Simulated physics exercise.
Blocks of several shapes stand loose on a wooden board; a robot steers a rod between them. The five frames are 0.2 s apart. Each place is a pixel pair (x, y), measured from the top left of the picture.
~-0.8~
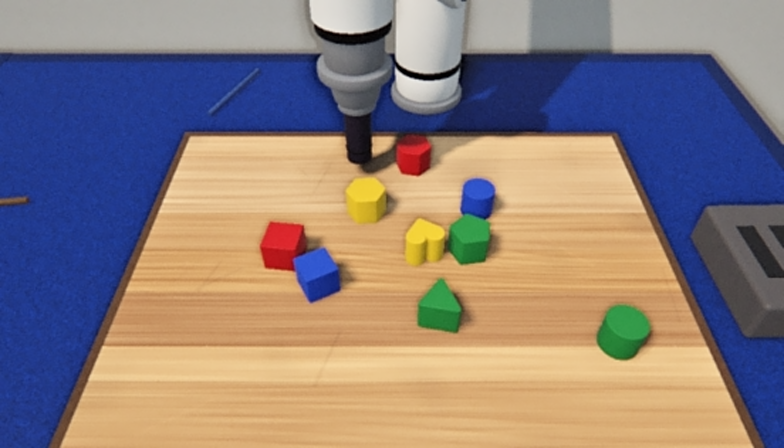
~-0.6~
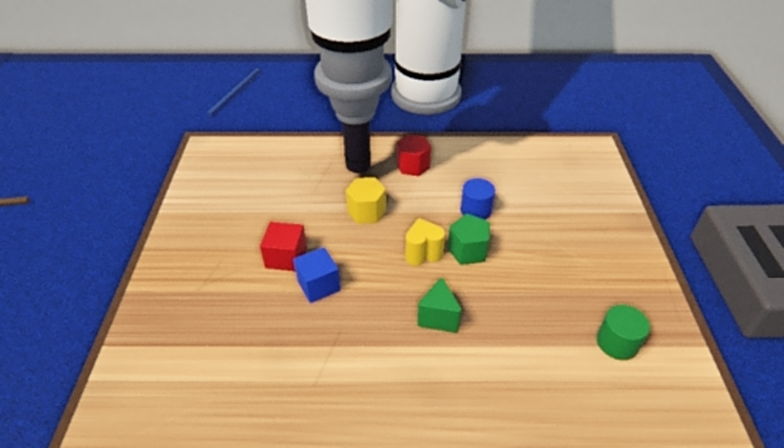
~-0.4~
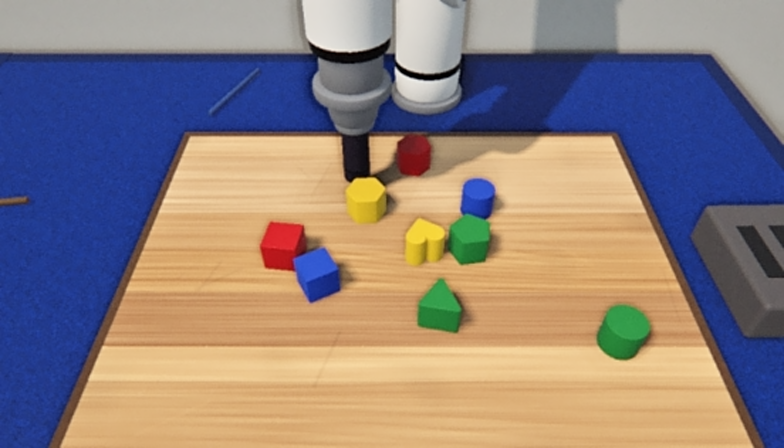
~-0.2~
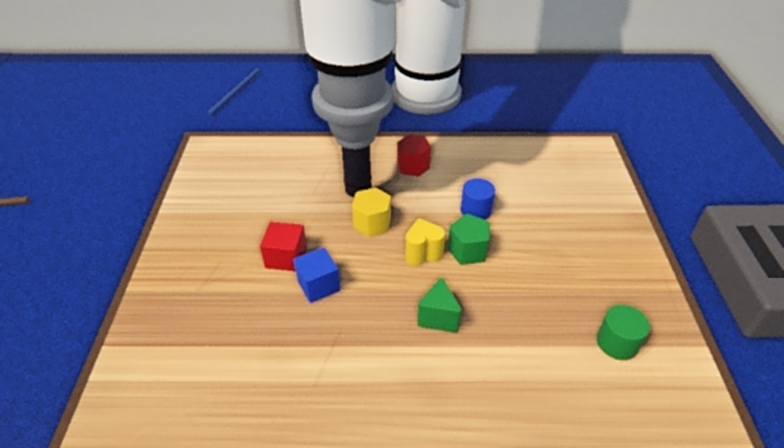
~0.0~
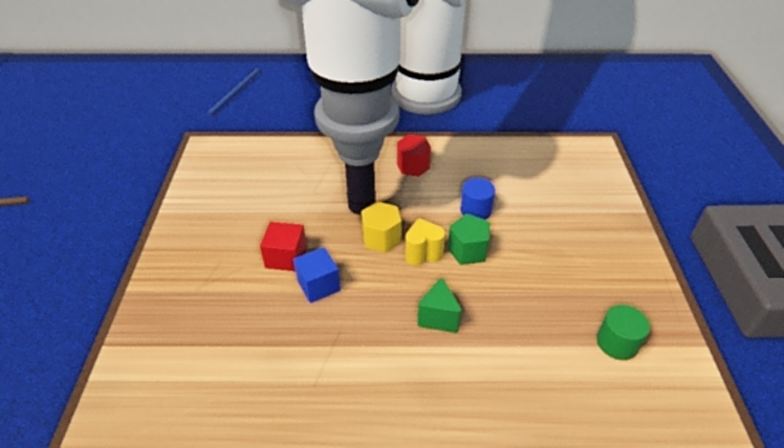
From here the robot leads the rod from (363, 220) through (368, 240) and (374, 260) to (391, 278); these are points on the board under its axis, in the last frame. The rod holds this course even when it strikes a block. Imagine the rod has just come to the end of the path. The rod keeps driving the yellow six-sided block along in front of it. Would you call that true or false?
The statement is true.
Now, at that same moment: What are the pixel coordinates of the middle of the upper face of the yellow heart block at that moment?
In the picture, that point is around (447, 247).
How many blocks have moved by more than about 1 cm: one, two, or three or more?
The result: Two blocks.
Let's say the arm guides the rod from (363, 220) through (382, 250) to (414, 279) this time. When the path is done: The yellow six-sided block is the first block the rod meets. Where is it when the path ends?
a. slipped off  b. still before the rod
The correct letter is b.
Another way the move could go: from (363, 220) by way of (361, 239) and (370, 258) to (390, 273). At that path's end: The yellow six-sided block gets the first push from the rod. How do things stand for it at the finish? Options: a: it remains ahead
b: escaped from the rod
That would be a.
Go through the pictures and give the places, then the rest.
In the first picture, rod tip at (360, 158); block tops, blue square piece at (316, 263); yellow six-sided block at (366, 189); yellow heart block at (425, 231).
In the second picture, rod at (358, 166); blocks unchanged.
In the third picture, rod at (357, 177); blocks unchanged.
In the fourth picture, rod at (358, 190); yellow six-sided block at (372, 201).
In the fifth picture, rod at (362, 207); blue square piece at (316, 263); yellow six-sided block at (381, 216); yellow heart block at (425, 231).
On the path given first. Halfway along, rod at (370, 236); yellow six-sided block at (400, 241), turned 35° anticlockwise; yellow heart block at (436, 237), turned 25° anticlockwise.
At the end, rod at (391, 265); blue square piece in place; yellow six-sided block at (426, 269), turned 45° anticlockwise; yellow heart block at (447, 247), turned 75° anticlockwise.
